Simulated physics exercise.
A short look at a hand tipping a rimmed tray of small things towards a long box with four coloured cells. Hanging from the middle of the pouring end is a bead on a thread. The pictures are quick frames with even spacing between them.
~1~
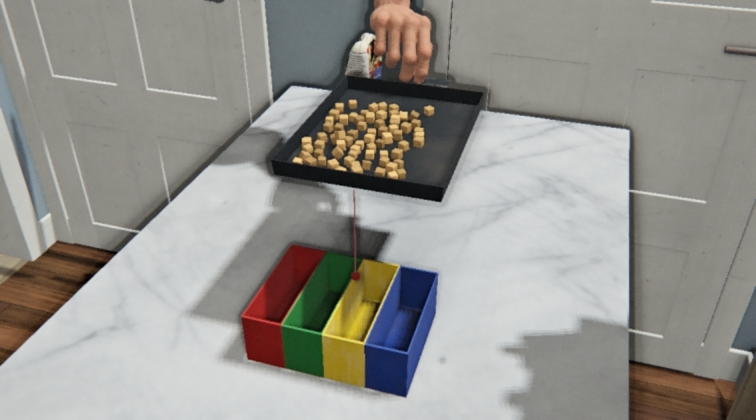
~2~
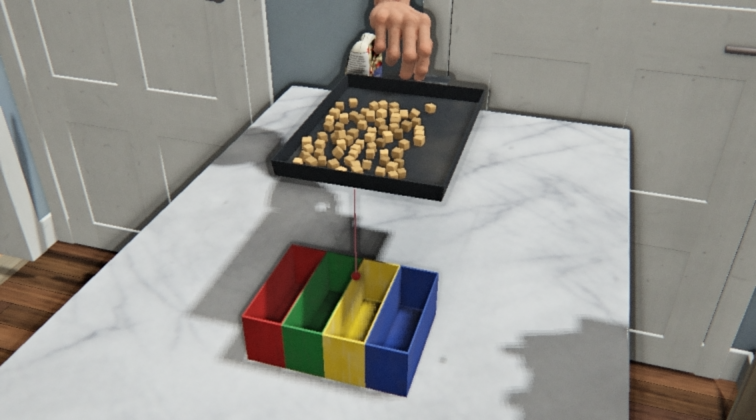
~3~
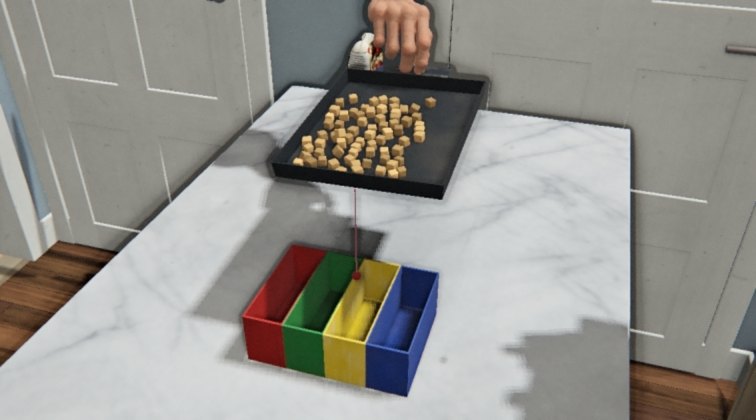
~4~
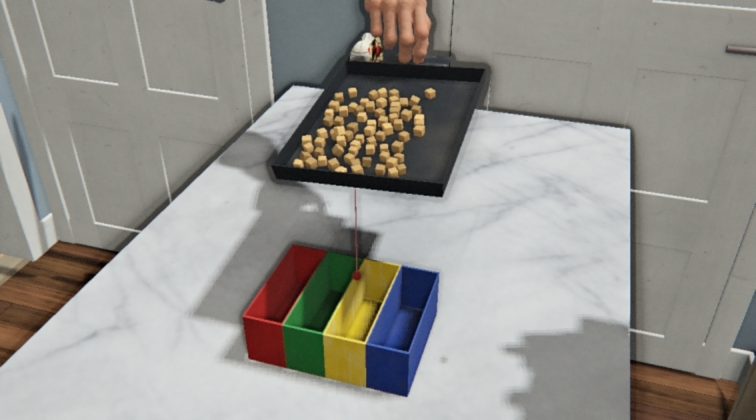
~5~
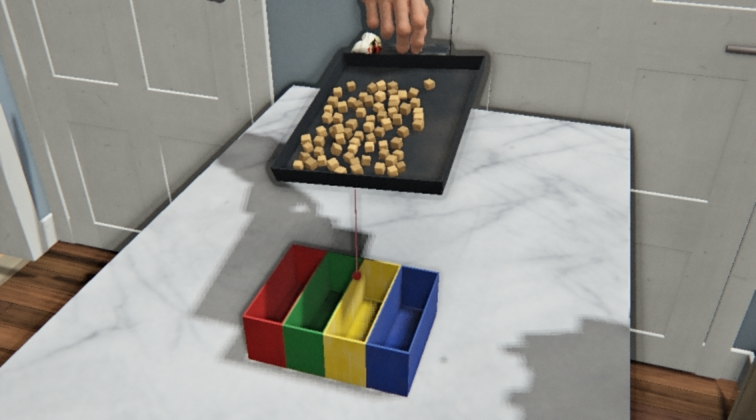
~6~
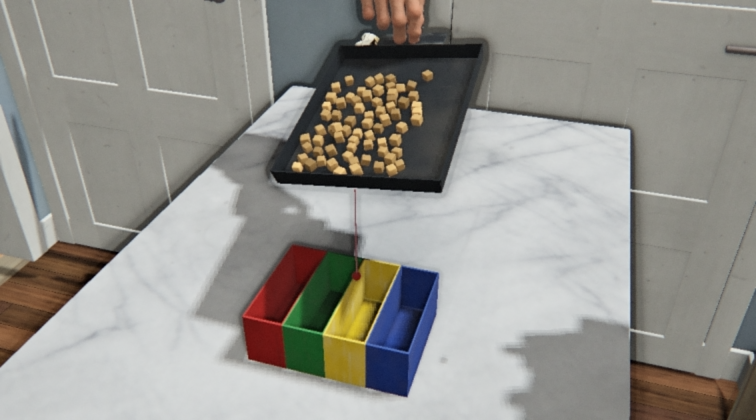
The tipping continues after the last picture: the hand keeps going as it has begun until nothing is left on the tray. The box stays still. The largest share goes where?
To the red cell.
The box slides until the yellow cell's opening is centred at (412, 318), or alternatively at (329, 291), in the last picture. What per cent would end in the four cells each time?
You'd get about 10 per cent first and about 100 per cent second.
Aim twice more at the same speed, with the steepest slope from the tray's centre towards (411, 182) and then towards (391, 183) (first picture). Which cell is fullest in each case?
First try: The cell in blue; second try: The blue one.
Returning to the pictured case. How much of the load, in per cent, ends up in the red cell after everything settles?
My best guess is about 40 in a hundred.
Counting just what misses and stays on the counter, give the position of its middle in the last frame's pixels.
It centres at roughly (212, 319).
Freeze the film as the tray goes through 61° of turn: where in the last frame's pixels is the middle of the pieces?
I'd mark the middle close to (312, 153).
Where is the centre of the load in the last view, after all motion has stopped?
Resting centre, last picture - approx. (276, 335).
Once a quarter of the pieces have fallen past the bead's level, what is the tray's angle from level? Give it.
It is at around 115 degrees by then.
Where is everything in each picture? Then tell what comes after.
In the first picture, corners of the pouring end (274, 159) and (442, 186), level; middle of the load (370, 139), small wooden cubes; bead on its thread (356, 276); red cell (264, 338); green cell (303, 347); yellow cell (344, 357); blue cell (386, 366).
In the second picture, corners of the pouring end (274, 159) and (442, 185), level; middle of the load (370, 138).
In the third picture, corners of the pouring end (274, 161) and (442, 184), tipped barely, lowest at the left corner; middle of the load (370, 135).
In the fourth picture, corners of the pouring end (274, 164) and (441, 182), tipped a little, lowest at the left corner; middle of the load (370, 131).
In the fifth picture, corners of the pouring end (273, 167) and (440, 180), tipped a little, lowest at the left corner; middle of the load (369, 127).
In the sixth picture, corners of the pouring end (273, 170) and (439, 179), tipped clearly, lowest at the left corner; middle of the load (367, 124); red cell (265, 338); green cell (304, 347); yellow cell (345, 357); blue cell (387, 366).
Just after the last frame, tray tipped steeply; every one on the tray.
A moment on, tray tipped past a quarter turn; almost all on the tray; about a tenth in the red cell; about a tenth falling or outside the box.
Further on, tray tipped past a quarter turn; roughly a third in the red cell; roughly a quarter in the green cell; roughly a third falling or outside the box.
When it is over, tray tipped past a quarter turn; roughly a third in the red cell; roughly a quarter in the green cell; not one in the blue cell; not one in the yellow cell; roughly a third outside the box.
